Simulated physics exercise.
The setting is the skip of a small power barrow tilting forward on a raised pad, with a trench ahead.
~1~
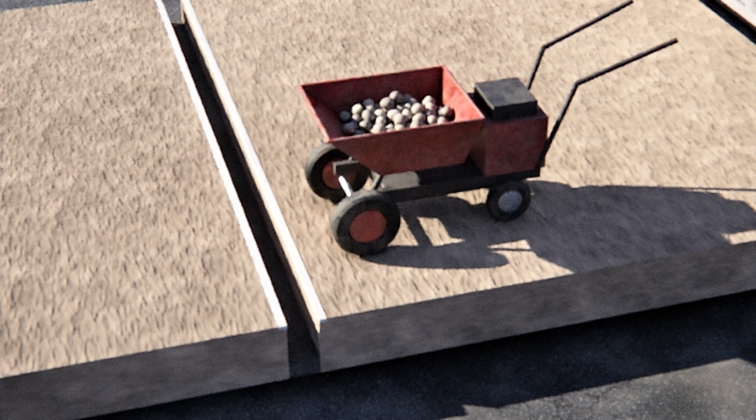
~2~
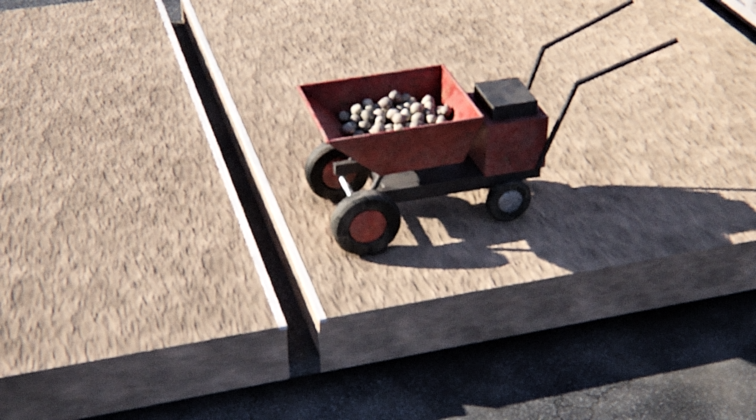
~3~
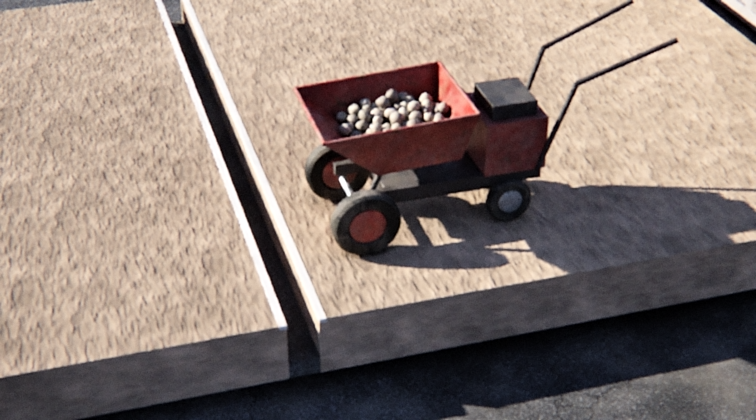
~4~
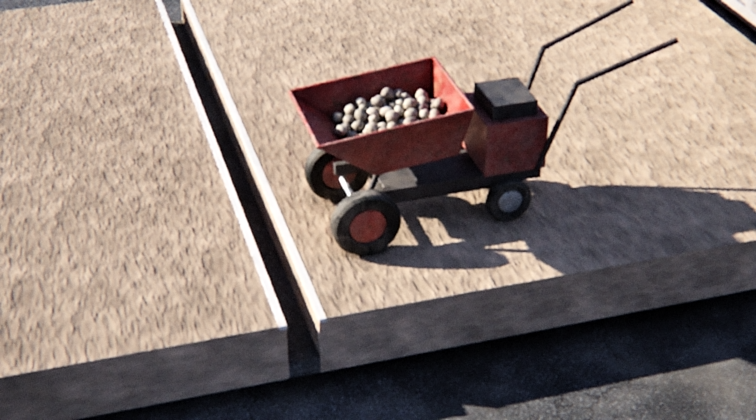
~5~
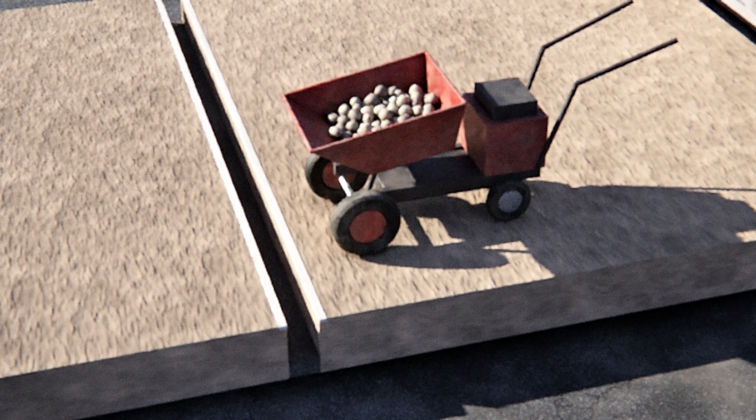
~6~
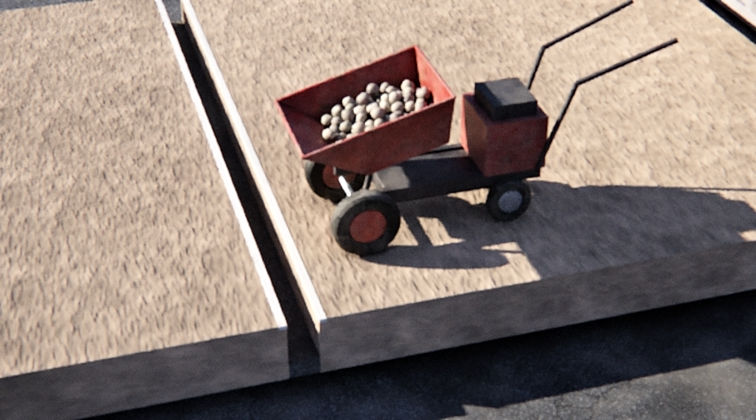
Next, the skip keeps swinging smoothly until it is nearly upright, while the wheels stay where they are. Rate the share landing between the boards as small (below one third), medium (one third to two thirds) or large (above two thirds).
Small.
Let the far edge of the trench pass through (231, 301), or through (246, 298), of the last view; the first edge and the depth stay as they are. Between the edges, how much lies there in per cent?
70 %, give or take, and then 30 %.
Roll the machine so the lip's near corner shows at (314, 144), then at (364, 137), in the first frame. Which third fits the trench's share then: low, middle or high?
First spot: Under a third; second spot: The middle third.
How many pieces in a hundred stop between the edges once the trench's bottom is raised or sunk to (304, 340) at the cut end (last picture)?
Near 0 %.
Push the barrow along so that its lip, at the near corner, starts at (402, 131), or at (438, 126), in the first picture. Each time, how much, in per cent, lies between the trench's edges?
60 %, then 40 %.
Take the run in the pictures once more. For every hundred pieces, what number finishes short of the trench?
Close to 0 in a hundred.
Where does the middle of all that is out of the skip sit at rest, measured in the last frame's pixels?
The centre settles at about (196, 243).
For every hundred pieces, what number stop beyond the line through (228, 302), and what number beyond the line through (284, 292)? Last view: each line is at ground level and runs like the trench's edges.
Estimate, first then second: 60 %, 100 %.
Soon, skip tipped steeply; all in the skip.
A while on, skip tipped right over; about half in the skip; about half beyond it.
Towards the end, skip tipped right over; a stray few in the skip; a stray few in or heaped over the trench; nearly all beyond it.
Finally, skip tipped right over; a stray few in the skip; a stray few in or heaped over the trench; nearly all beyond it.
